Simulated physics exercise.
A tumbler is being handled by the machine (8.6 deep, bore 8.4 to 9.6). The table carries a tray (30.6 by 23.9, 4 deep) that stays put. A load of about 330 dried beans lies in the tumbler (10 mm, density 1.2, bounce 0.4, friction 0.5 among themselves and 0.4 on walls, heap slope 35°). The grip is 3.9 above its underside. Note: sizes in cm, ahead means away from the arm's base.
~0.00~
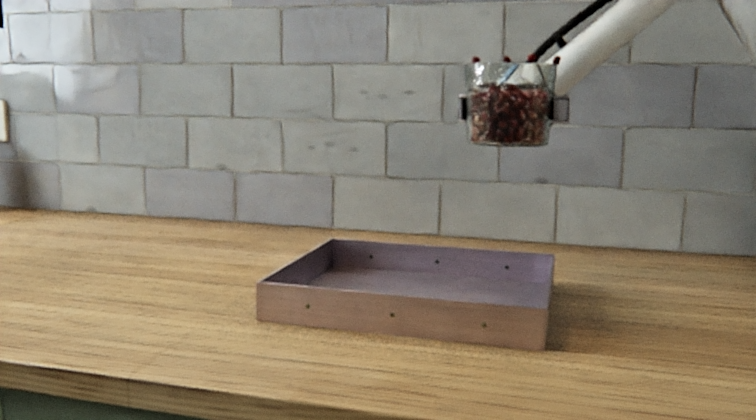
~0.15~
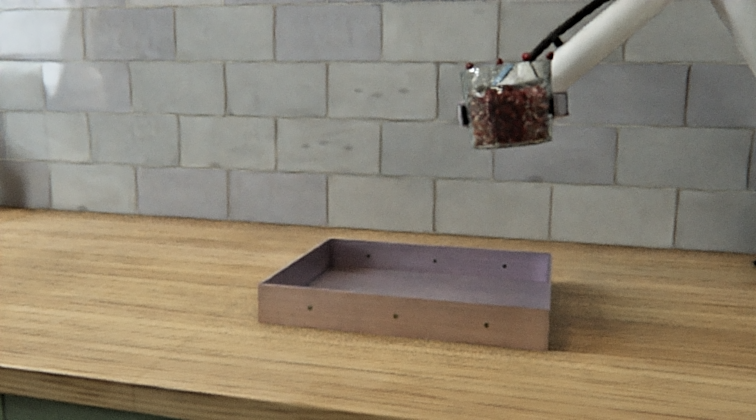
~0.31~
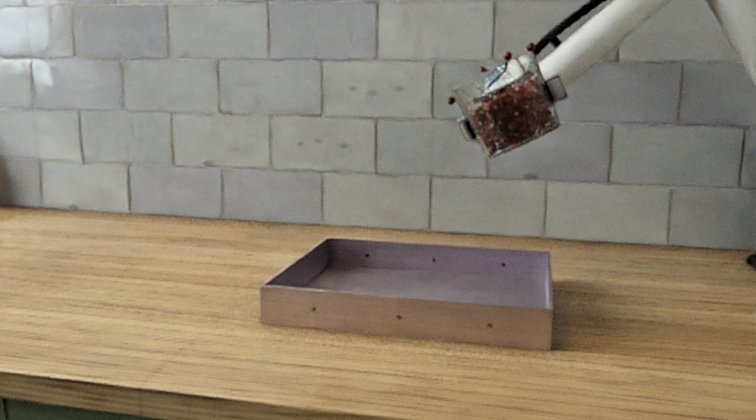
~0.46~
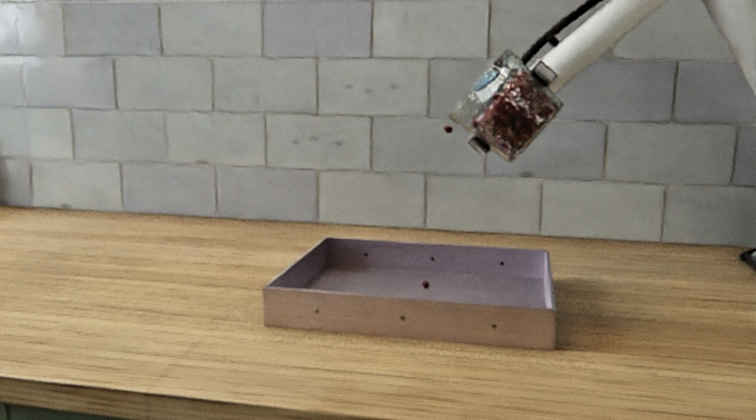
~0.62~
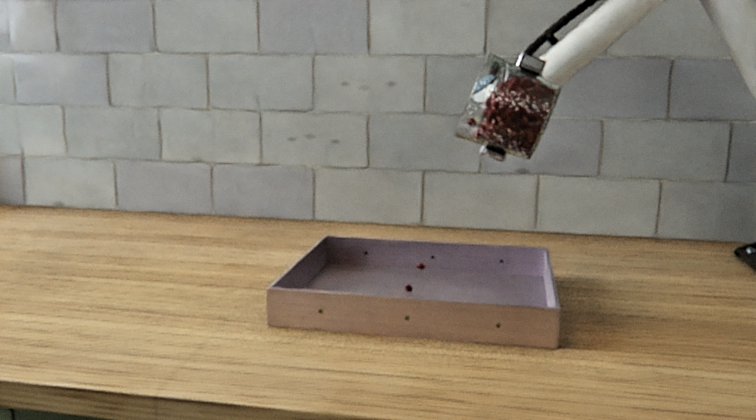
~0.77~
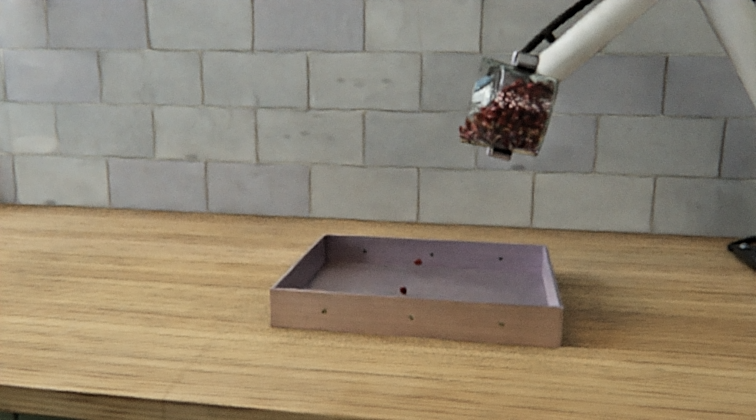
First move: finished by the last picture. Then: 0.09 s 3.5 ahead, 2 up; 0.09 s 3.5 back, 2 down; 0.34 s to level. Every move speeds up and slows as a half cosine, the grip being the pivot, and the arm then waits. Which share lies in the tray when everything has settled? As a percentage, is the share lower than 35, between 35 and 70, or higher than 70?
The share is higher than 70 per cent.
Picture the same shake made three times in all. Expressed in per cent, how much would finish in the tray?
That change gives some 95 percent.
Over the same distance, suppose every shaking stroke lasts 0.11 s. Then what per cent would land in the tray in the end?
Estimate for that case: 65 %.
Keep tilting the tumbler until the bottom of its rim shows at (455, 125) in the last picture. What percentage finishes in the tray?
About 50 per cent.
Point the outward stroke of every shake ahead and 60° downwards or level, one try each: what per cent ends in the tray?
10 and 60 %.
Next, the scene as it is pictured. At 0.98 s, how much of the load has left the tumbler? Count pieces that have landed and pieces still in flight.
About 70 per cent so far.
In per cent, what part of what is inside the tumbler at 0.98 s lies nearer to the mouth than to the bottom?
Roughly 100 per cent.
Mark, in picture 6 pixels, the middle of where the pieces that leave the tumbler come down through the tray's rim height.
Centre: Roughly (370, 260).
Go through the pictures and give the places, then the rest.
In the first picture, tumbler middle at (509, 106), level; upper third of the load around (510, 102), from x 475 to 555, top at y 60; 330 in the tumbler.
In the second picture, tumbler middle at (509, 107), tilted 7° forward; upper third of the load around (513, 103), from x 470 to 550, top at y 55.
In the third picture, tumbler middle at (508, 108), tilted 27° forward; upper third of the load around (521, 102), from x 450 to 550, top at y 50; 329 in the tumbler, 1 in flight or on a rim.
In the fourth picture, tumbler middle at (508, 109), tilted 50° forward; upper third of the load around (524, 98), from x 425 to 555, top at y 65; 328 in the tumbler, 1 in the tray, 1 in flight or on a rim.
In the fifth picture, tumbler middle at (510, 110), tilted 70° forward; upper third of the load around (524, 96), from x 410 to 550, top at y 80; 328 in the tumbler, 2 in the tray.
In the sixth picture, tumbler middle at (510, 109), tilted 77° forward; upper third of the load around (528, 100), from x 405 to 550, top at y 85; 328 in the tumbler, 2 in the tray.
After 0.98 s, tilted 76° forward, highest piece 24 above the table; 105 in the tumbler, 2 in the tray, 223 in flight or on a rim.
After 1.19 s, tilted 16° forward, highest piece 25 above the table; 290 in the tray, 40 in the tumbler.
After 1.49 s, level, highest piece 23 above the table; 290 in the tray, 40 in the tumbler.
After 2.54 s, level, highest piece 23 above the table; 290 in the tray, 40 in the tumbler.
At rest, 290 in the tray, 40 in the tumbler. That is 88 % in the tray.
